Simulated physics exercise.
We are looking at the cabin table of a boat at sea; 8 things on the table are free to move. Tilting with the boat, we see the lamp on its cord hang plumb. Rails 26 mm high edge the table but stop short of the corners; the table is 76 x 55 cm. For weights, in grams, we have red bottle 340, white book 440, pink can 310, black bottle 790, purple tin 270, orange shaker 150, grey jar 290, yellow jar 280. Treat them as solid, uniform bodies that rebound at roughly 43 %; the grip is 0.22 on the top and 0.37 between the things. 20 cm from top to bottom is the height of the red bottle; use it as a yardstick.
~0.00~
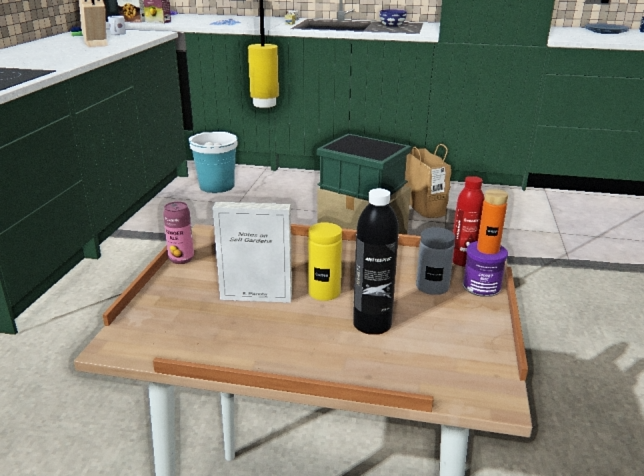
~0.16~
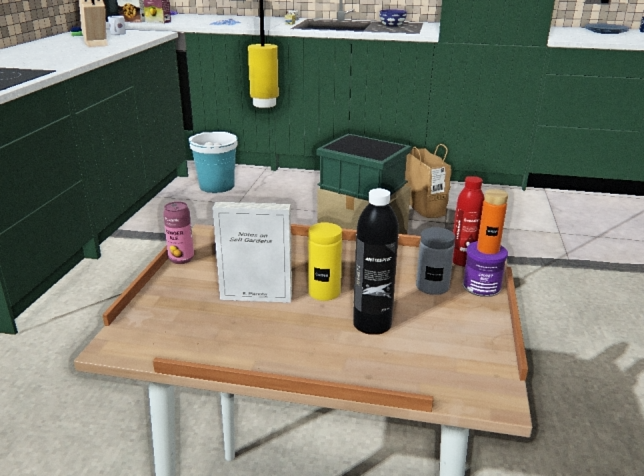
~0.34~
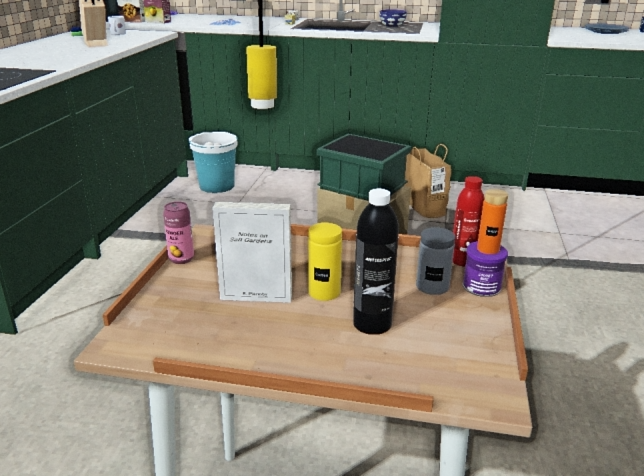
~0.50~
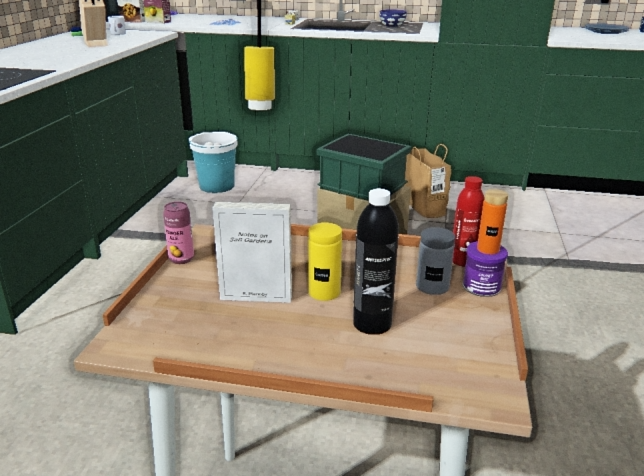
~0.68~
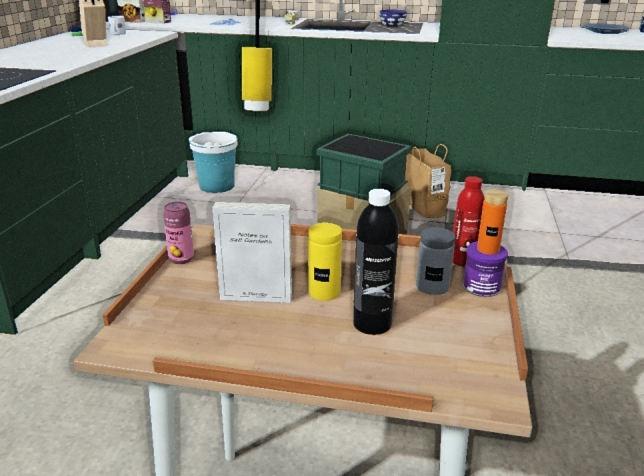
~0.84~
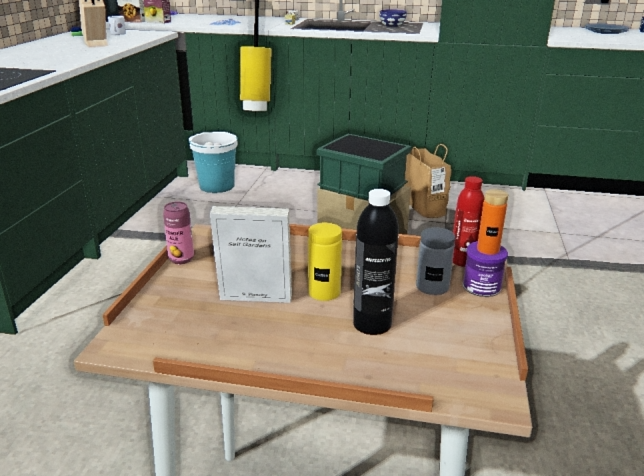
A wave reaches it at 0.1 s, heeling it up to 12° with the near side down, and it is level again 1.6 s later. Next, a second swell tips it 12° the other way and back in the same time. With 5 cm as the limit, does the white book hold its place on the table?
Pretty sure it ends up out of place.
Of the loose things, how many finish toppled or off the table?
In total, 1.
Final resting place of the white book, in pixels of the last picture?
About (252, 336).
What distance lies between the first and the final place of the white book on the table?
17 cm.
By 1.04 s, floor tilted 11°, near side down; white book rocked 50° off its seat near (247, 288).
By 1.34 s, floor tilted 5°, near side down; white book on its side near (251, 334).
By 2.74 s, floor tilted 10°, far side down; white book on its side near (252, 335).
When it is over (3.8 s), lying over on the table, white book; the other 7 within 5 cm of the start. End places, in pixels of the last picture, white book near (252, 335).
